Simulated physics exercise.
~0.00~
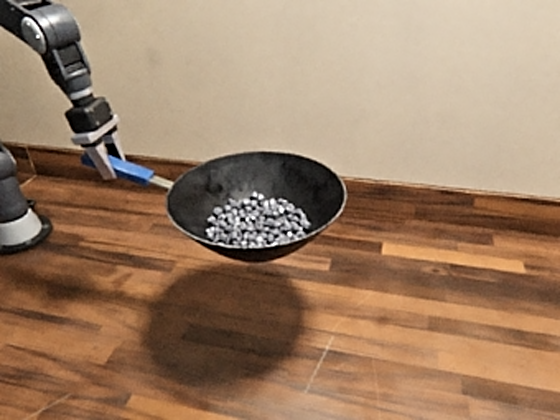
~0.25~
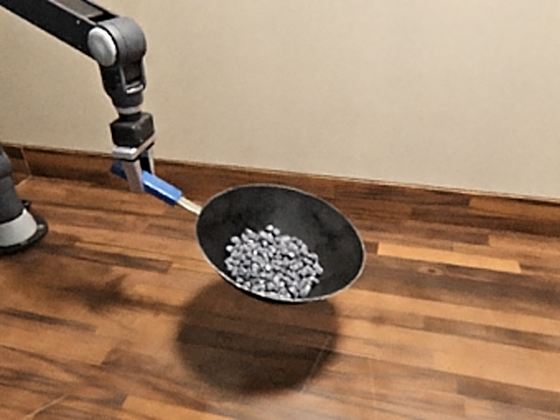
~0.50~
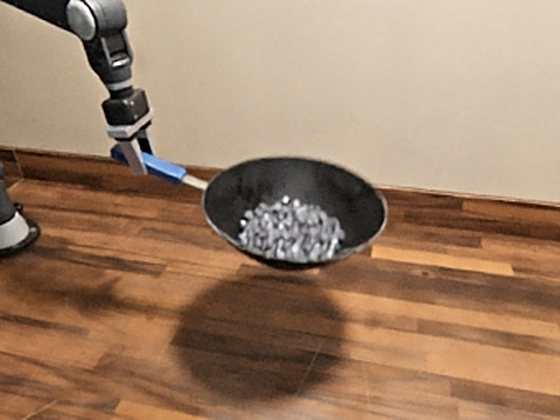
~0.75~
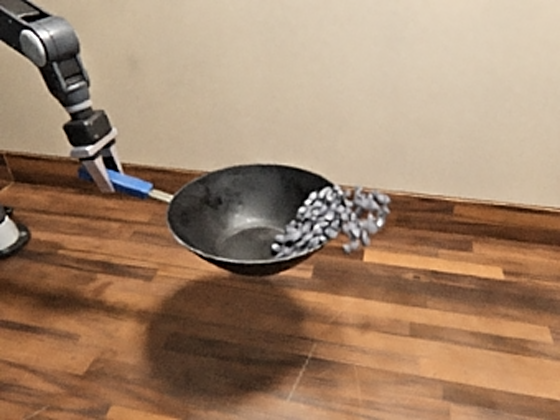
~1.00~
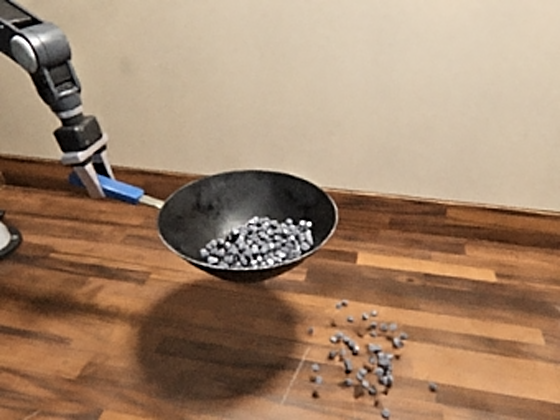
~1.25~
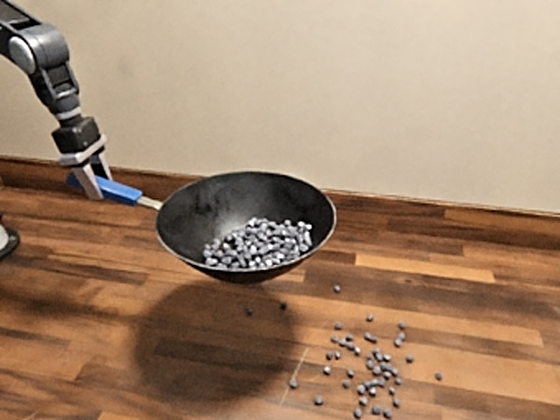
Above a wood-plank floor, a robot arm held a dark wok of small gray pebbles, dipped it to the right, then raised and jerked it back left, flinging pebbles over the far rim; many scattered on the floor, though most stayed in the wok.
